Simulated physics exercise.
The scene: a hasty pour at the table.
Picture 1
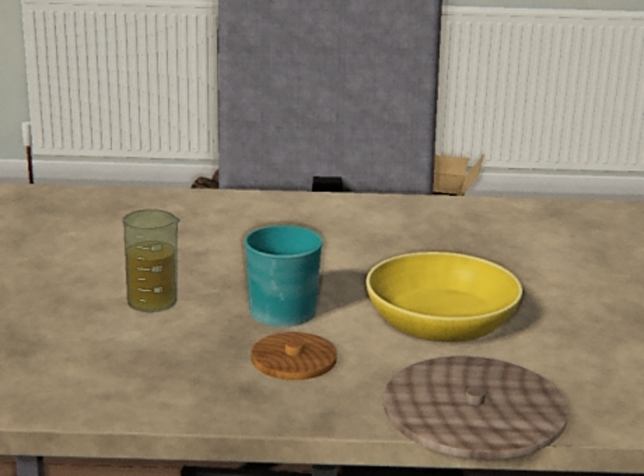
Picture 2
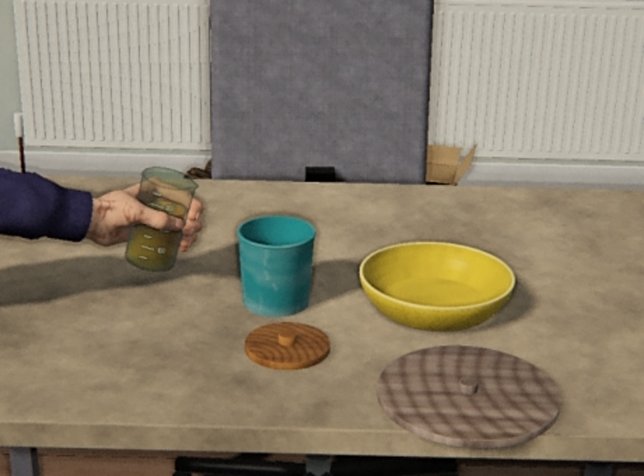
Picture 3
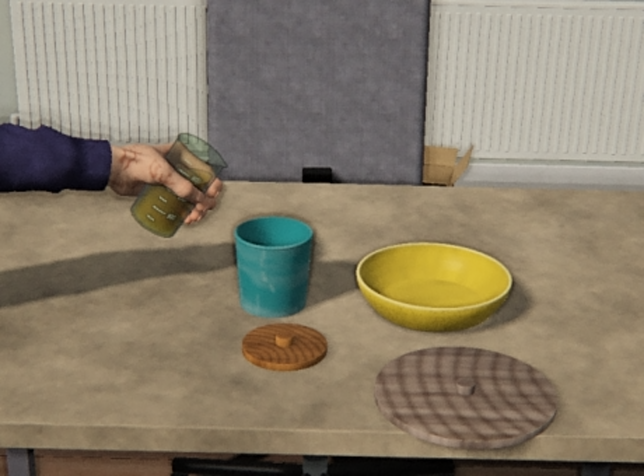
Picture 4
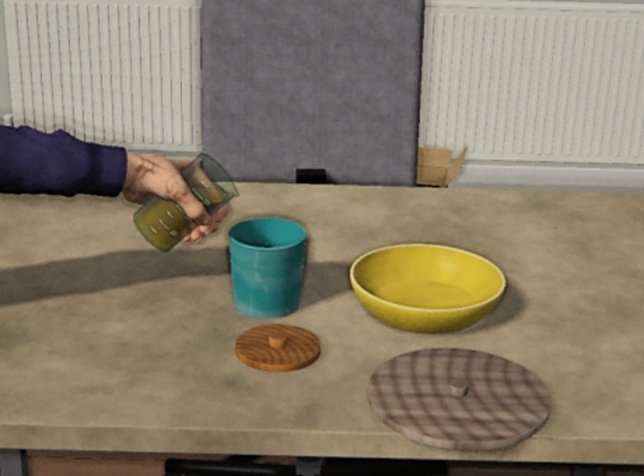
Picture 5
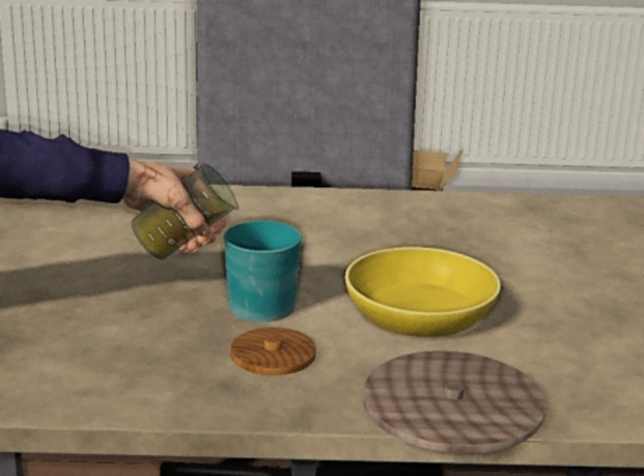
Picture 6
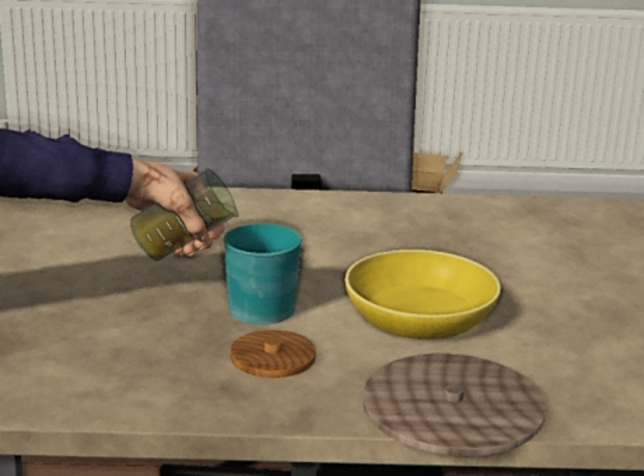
A glass beaker of yellowish liquid was picked up by a hand from the left, raised and tilted steadily toward an open teal tub beside a yellow dish, with no liquid leaving it.
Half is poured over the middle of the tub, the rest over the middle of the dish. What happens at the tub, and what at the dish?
The tub catches it and the dish catches it.
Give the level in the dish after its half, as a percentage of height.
About 15 per cent.
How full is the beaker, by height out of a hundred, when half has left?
About 30 per cent.
Next, the apple juice goes into the tub.
After that, the apple juice goes into the dish.
Finally, the tub has its share inside; the dish has its share inside.
